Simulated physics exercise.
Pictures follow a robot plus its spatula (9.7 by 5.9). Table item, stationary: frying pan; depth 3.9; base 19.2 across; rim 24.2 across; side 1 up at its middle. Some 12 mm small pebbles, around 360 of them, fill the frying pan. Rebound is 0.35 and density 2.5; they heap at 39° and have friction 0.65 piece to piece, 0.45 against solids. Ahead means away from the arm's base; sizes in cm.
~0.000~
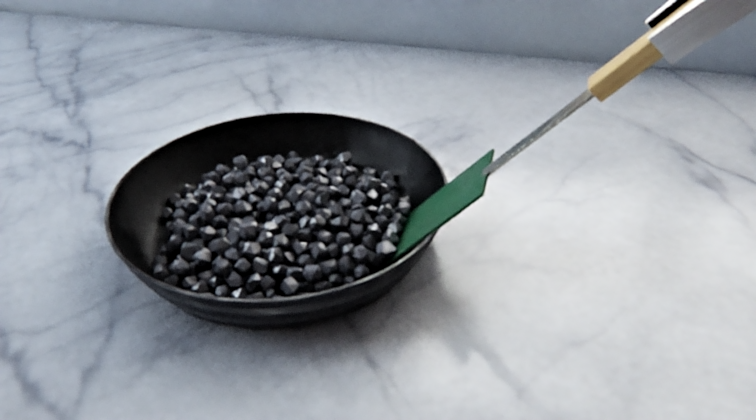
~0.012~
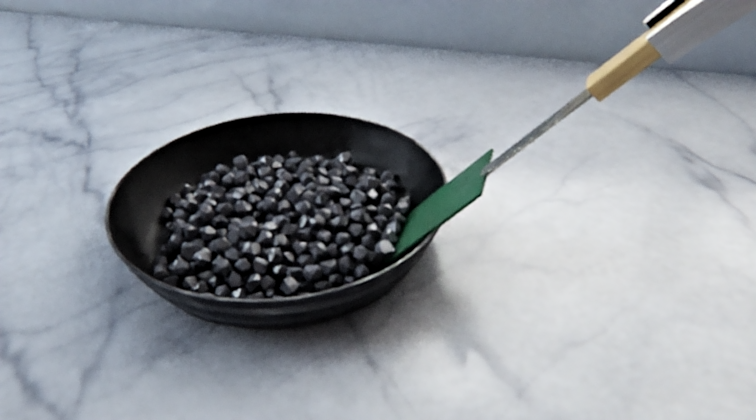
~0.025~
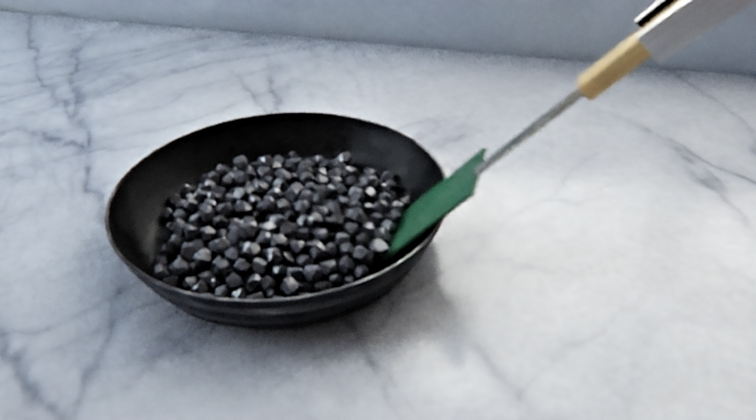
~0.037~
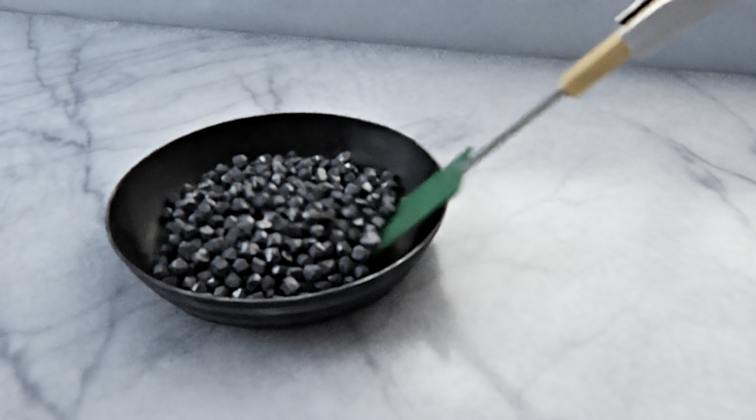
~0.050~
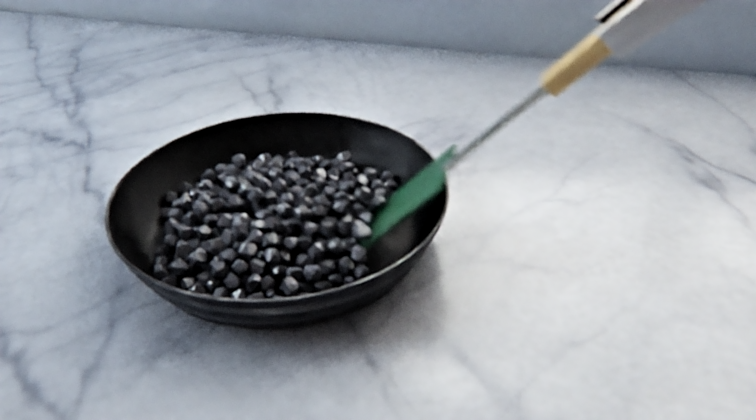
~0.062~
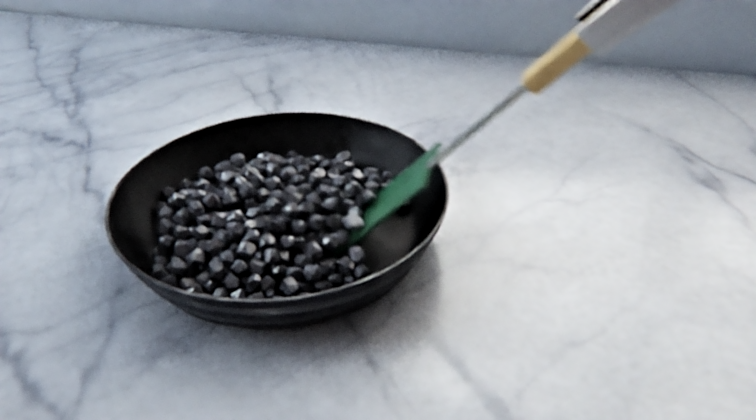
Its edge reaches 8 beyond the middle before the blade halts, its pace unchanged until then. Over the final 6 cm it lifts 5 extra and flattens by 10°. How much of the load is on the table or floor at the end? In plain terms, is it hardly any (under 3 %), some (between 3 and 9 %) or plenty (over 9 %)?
Plenty - over 9 %.
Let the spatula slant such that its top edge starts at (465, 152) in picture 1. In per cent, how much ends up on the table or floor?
Some 10 per cent.
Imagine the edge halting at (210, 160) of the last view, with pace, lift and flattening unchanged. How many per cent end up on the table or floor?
Something near 10 in a hundred.
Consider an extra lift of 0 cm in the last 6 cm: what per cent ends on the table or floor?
Close to 0 in a hundred.
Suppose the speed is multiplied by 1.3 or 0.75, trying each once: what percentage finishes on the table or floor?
Near 15 and near 10 percent respectively.
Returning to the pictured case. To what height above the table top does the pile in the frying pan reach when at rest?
About 4.0 cm.
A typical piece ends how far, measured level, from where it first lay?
Near 3 cm, measured level.
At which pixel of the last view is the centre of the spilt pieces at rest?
I'd place it close to (8, 186).
By 0.11 s, sloping 48°, highest piece 5 above the table; 355 in the frying pan.
By 0.16 s, sloping 45°, highest piece 6 above the table; 355 in the frying pan.
By 0.38 s, sloping 38°, highest piece 4 above the table; 310 in the frying pan, 45 on the table or floor.
By 1.43 s, sloping 38°, highest piece 4 above the table; 310 in the frying pan, 45 on the table or floor.
Final count, 310 in the frying pan, 45 on the table or floor. That is 13 % on the table or floor.
